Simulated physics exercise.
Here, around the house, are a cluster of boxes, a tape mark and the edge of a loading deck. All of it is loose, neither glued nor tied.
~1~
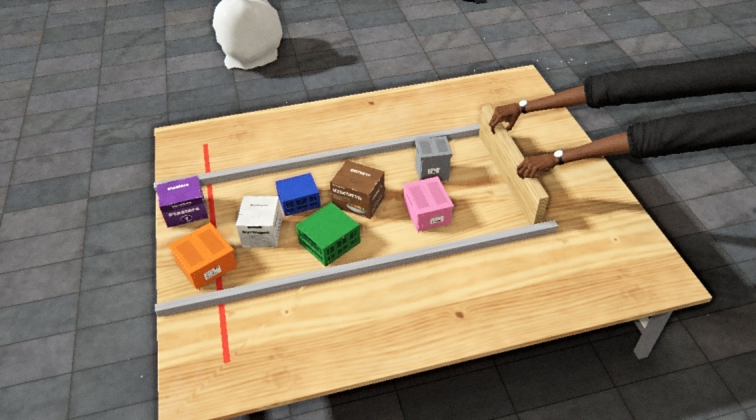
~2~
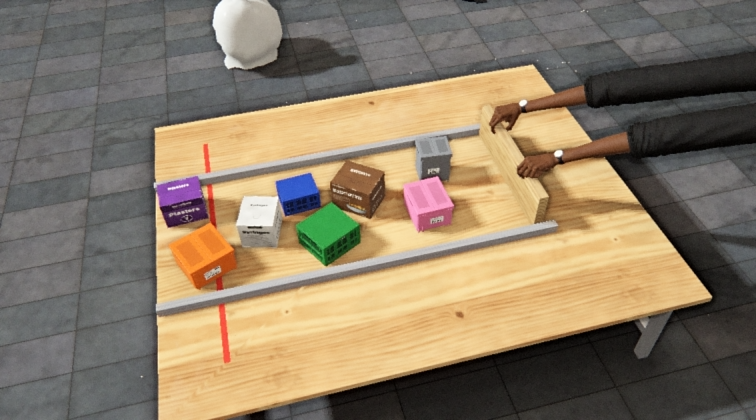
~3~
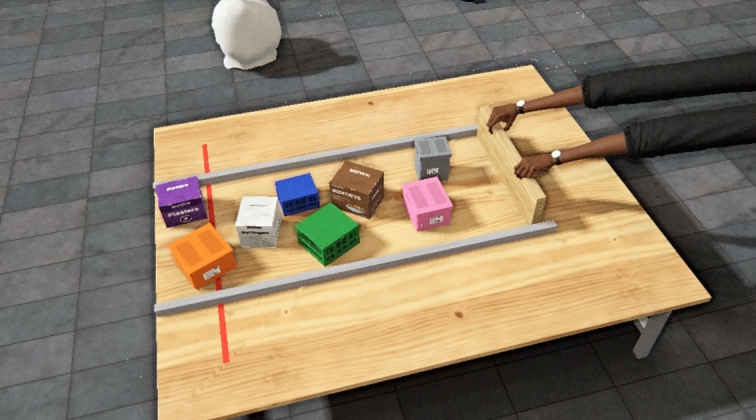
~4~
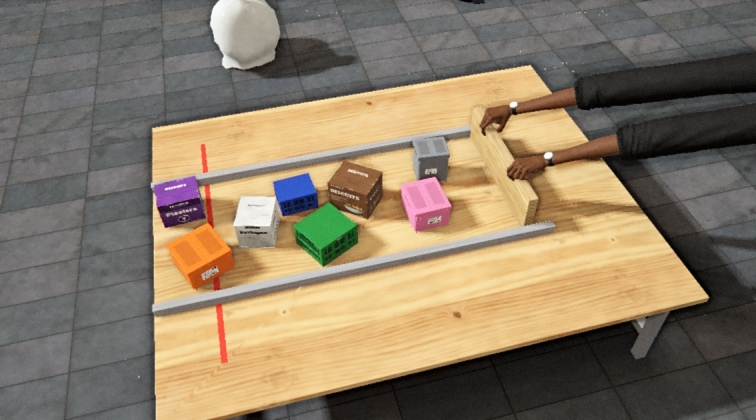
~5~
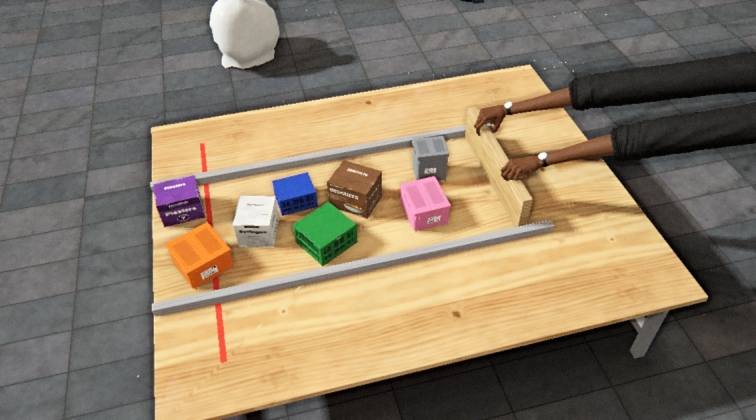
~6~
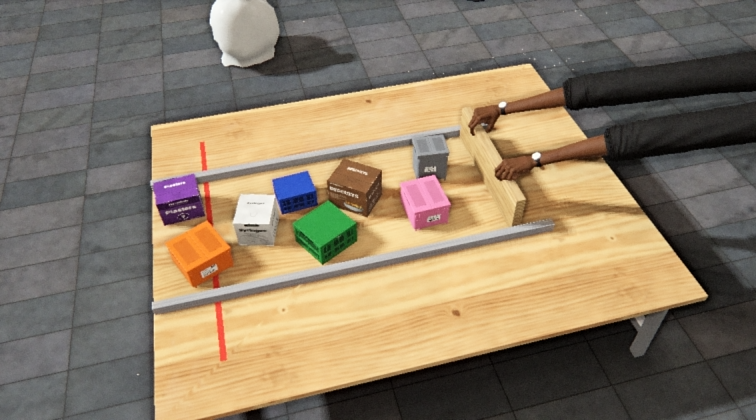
On a wooden table outdoors, two hands slid a plank a short way left between two rails, while the colourful boxes and crates ahead of it, some near a red line, barely moved.
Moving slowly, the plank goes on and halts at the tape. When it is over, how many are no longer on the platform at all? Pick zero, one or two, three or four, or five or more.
The answer is three or four.
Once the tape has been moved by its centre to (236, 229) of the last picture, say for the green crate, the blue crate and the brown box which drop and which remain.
Note: Green crate stays up top / blue crate stays up top / brown box stays up top.
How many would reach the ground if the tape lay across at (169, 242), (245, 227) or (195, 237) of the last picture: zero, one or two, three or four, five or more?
Result per tape, in order - five or more / one to two / at least five.
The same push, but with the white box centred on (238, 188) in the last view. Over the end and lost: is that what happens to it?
Result: It falls away.
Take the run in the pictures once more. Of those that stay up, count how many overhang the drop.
The overhang total is 2.
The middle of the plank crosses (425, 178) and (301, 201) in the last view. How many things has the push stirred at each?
That makes 2 at the first spot and 7 at the second.
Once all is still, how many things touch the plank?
In contact: 2.
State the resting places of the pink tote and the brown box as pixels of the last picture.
In order, first (191, 254), then (154, 228).
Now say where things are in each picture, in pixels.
Purple box (183, 202); orange tote (204, 256); white box (260, 222); plank (510, 163); tape (214, 236), in the first frame.
Orange tote (204, 256); pink tote (428, 205), in the second frame.
White box (259, 222); blue crate (297, 194), in the third frame.
Purple box (180, 202); grey tote (431, 161), in the fourth frame.
Orange tote (201, 256); brown box (355, 189), in the fifth frame.
Purple box (179, 200); orange tote (201, 254); white box (257, 220); plank (490, 165); tape (211, 234), in the sixth frame.
Soon after, none off yet; purple box at rest near (179, 200); orange tote at rest near (201, 254); white box at rest near (257, 220).
Then, none off yet; purple box at rest near (179, 200); orange tote at rest near (201, 254); white box moved a little near (242, 221).
Further on, none off yet; purple box moved a little near (169, 204); orange tote moved about its own width near (145, 278); white box moved well along near (178, 237).
At rest, the number that fall off is three or four; fallen, green crate, white box, orange tote and purple box.
